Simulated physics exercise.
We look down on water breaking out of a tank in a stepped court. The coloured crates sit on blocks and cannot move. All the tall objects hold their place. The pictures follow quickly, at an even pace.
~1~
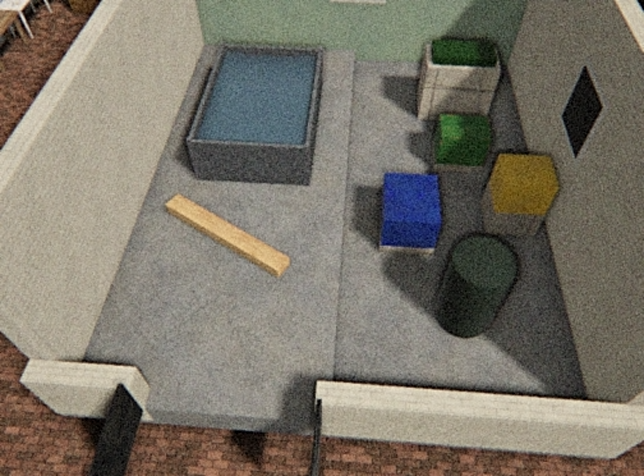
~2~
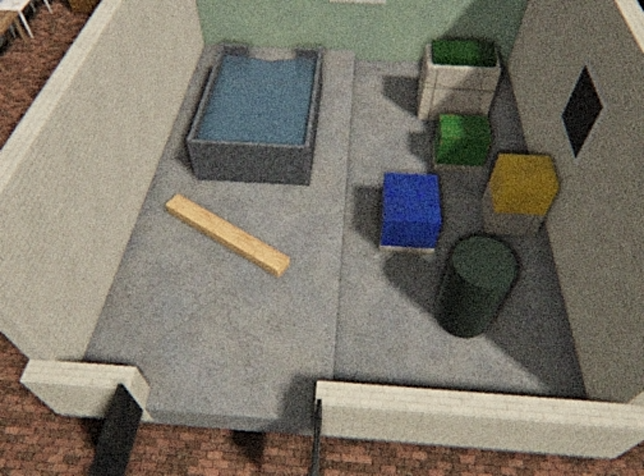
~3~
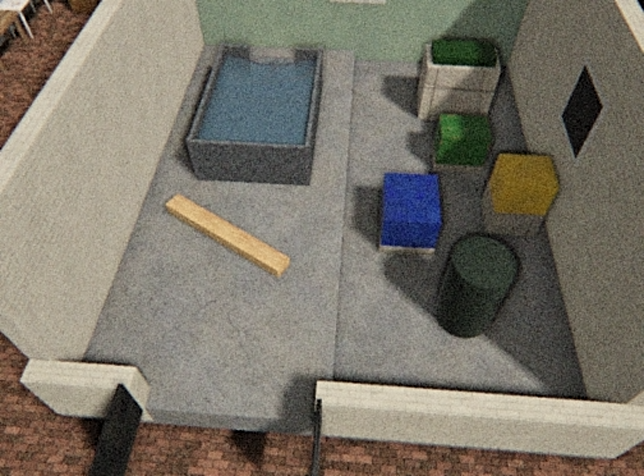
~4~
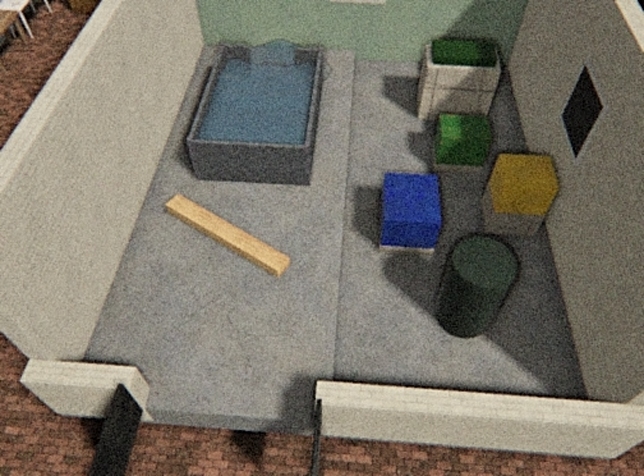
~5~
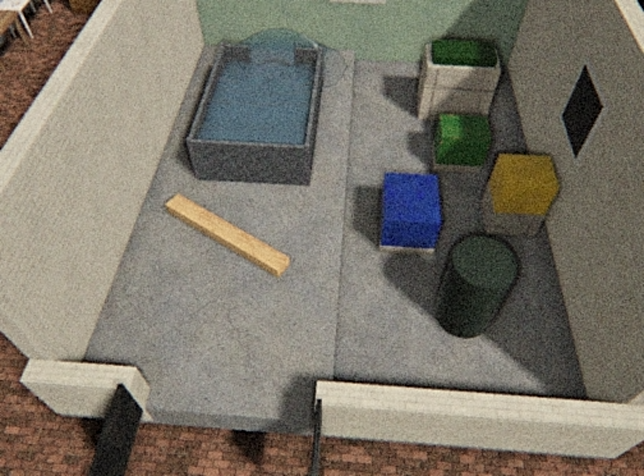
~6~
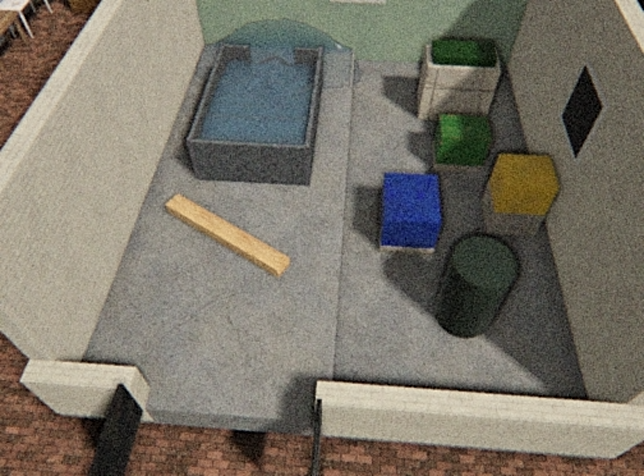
The footage shows a walled court holding a grey tank of blue water, a wooden plank, coloured boxes and a dark green cylinder, as water sinks along the tank's far side, then pours out and spreads behind it.
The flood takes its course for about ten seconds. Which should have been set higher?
In the end: The blue crate keeps dry; the green crate keeps dry; the yellow crate keeps dry.
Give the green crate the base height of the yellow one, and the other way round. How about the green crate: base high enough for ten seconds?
In short: Green crate escapes it.
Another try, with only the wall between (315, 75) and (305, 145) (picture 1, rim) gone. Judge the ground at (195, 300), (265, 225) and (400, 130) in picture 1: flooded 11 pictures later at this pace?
One after the other: Not flooded, free of water, flooded.
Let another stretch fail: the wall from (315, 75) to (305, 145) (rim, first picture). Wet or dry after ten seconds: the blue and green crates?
One by one: Blue ends up wet; green gets wet.
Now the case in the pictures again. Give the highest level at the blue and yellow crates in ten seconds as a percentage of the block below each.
Near 80 and 30 in a hundred.
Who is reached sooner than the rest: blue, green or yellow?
It is the crate marked green.
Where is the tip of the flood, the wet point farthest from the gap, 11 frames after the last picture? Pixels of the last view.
At about (501, 67).
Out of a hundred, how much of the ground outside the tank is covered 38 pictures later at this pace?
Close to 75 %.
A moment on, water covers 15 % of the floor; the blue crate not reached, the green crate not reached, the yellow crate not reached.
Next, water covers 25 % of the floor; the blue crate not reached, the green crate not reached, the yellow crate not reached.
Then, water covers 45 % of the floor; the blue crate water round its plinth, the green crate water round its plinth, the yellow crate water round its plinth.
Later, water covers 75 % of the floor; the blue crate water round its plinth, the green crate water round its plinth, the yellow crate water round its plinth.
In the end, water covers 90 % of the floor; the blue crate stayed above the water, the green crate stayed above the water, the yellow crate stayed above the water.
